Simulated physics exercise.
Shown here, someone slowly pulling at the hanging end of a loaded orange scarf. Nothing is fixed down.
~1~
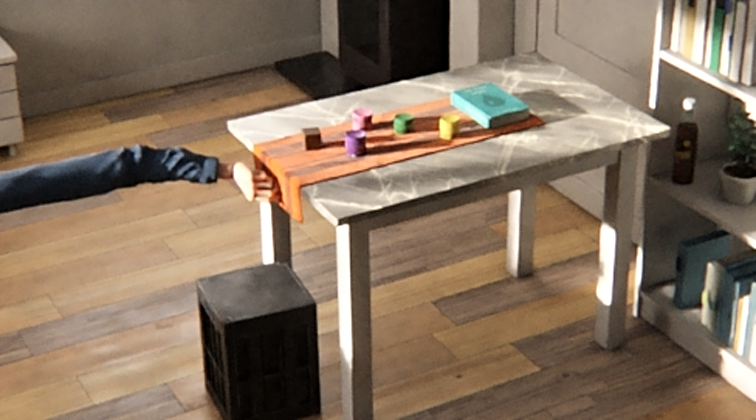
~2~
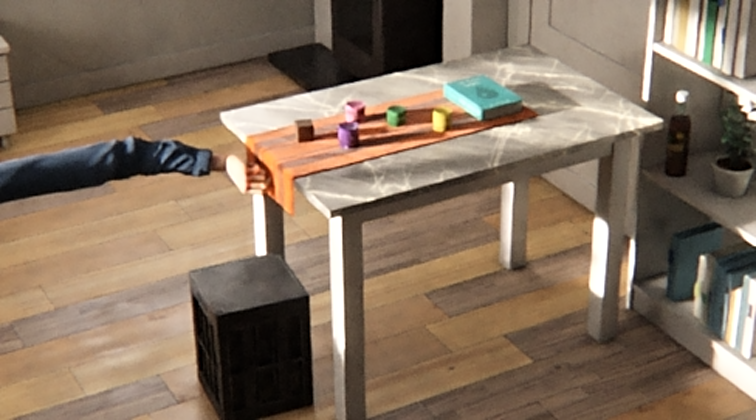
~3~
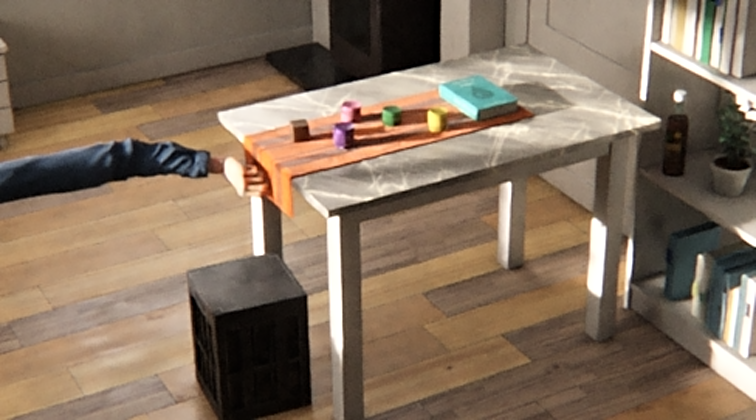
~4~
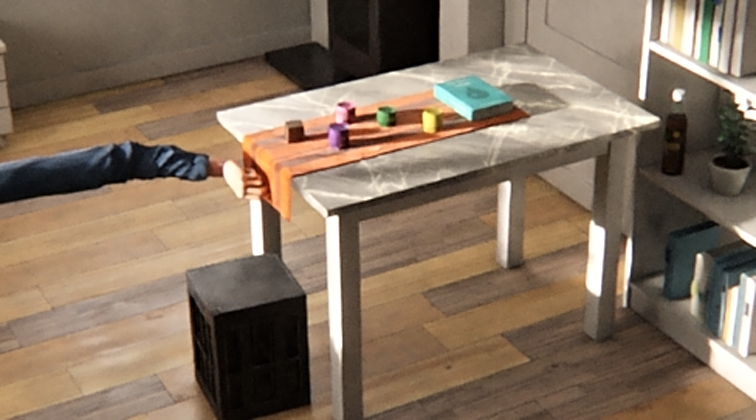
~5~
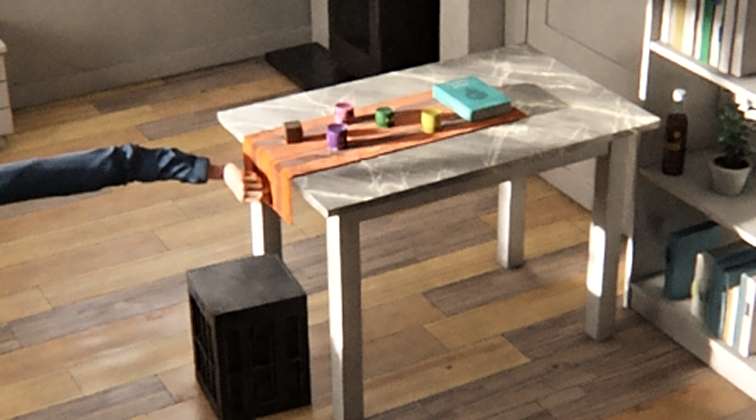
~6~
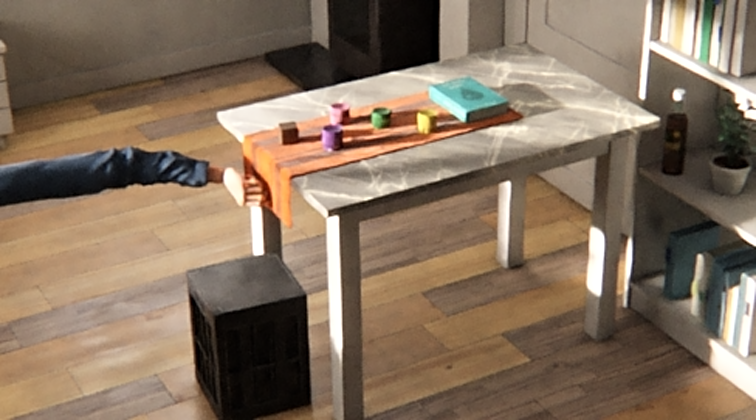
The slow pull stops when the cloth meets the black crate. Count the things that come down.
The count of fallen things is two.
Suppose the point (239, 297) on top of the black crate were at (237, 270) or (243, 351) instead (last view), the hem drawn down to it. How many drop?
Then 1 and 4.
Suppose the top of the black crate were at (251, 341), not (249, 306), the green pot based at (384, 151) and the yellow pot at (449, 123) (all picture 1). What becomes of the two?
The green pot tumbles off; the yellow pot keeps its place on top.
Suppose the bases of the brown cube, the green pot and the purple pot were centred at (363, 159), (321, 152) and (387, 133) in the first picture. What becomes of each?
The brown cube goes over, the green pot drops off, the purple pot remains up.
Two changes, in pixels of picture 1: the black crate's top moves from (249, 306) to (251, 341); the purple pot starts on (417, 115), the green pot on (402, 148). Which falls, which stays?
The purple pot survives, the green pot is carried off.
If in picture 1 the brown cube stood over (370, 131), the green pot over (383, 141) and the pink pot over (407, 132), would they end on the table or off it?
The brown cube keeps its place on top, the green pot survives, the pink pot keeps its place on top.
Soon after, hem near (269, 238); brown cube gone.
After that, hem near (269, 262); brown cube gone.
And then, hem on the crate; brown cube and purple pot gone.
In the end, hem on the crate; brown cube and purple pot gone. It carries off two.
